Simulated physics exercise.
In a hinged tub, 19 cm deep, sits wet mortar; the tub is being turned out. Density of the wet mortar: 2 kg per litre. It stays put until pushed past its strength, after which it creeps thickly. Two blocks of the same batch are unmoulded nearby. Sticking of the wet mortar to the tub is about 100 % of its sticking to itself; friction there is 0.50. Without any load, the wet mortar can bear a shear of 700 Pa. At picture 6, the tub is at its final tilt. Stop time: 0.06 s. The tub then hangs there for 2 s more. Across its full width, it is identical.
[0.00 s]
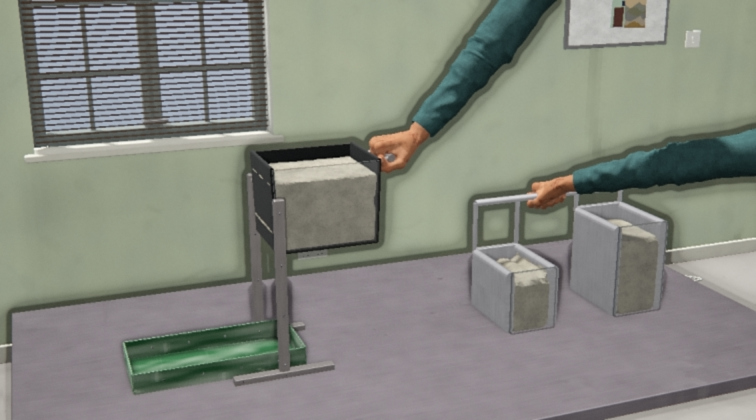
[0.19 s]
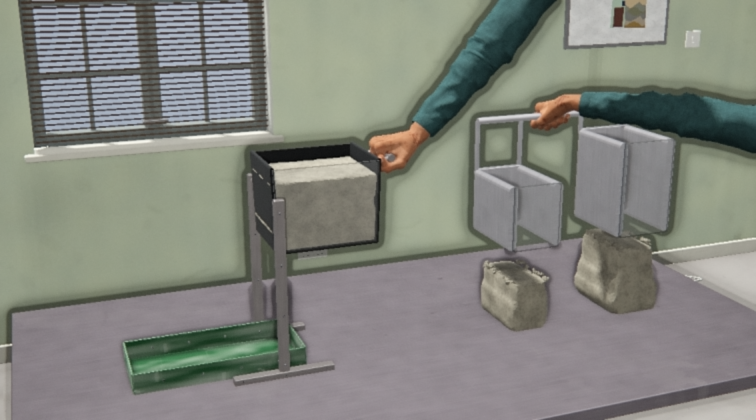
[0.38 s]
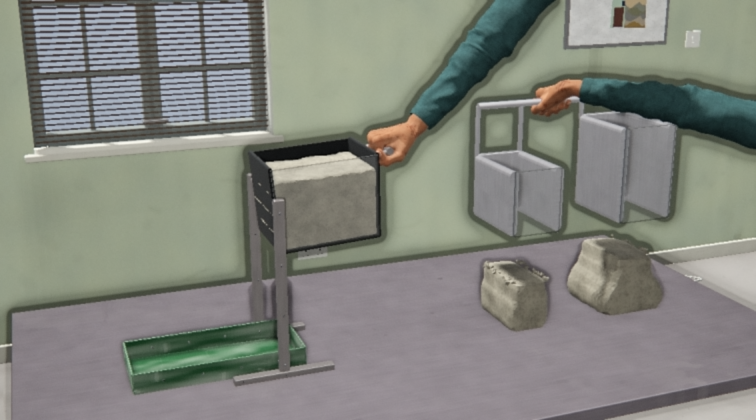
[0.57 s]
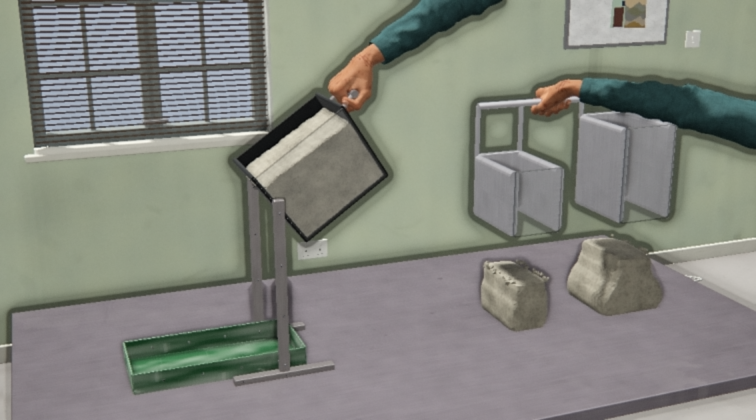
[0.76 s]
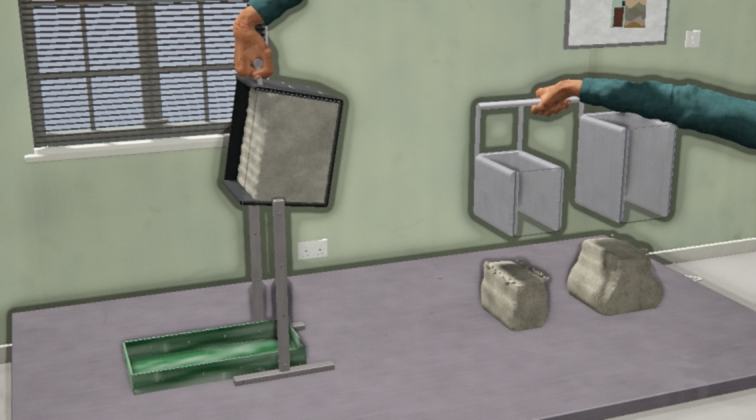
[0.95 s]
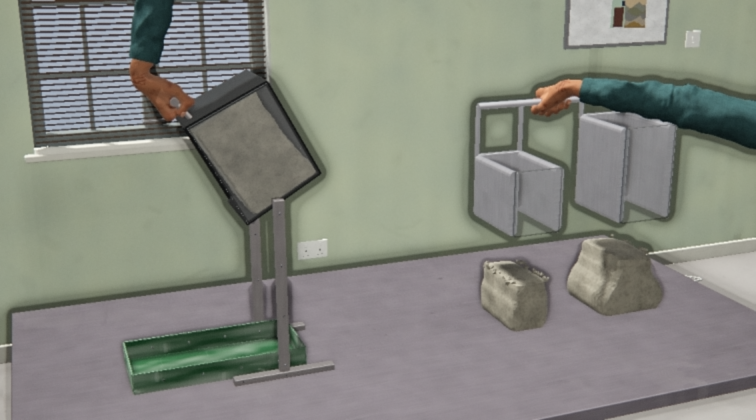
A hand lifted two joined moulds off two grey blocks, and the taller one sagged a little, then another hand turned a hinged tub of wet mortar leftward past upright above a green tray.
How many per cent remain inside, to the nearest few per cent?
Roughly 4 per cent remains inside.
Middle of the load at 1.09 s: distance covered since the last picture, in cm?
The distance comes to some 12 cm.
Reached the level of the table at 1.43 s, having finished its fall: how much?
I'd say close to 80 per cent of it.
By 1.09 s, the tub is at 118 degrees and holds 47 %.
By 1.26 s, the tub is at 118 degrees and holds 14 %.
By 1.43 s, the tub is at 118 degrees and holds 4 %.
By 1.60 s, the tub is at 118 degrees and holds 4 %.
By 2.95 s, at the end, the tub is at 118 degrees and holds 4 %.
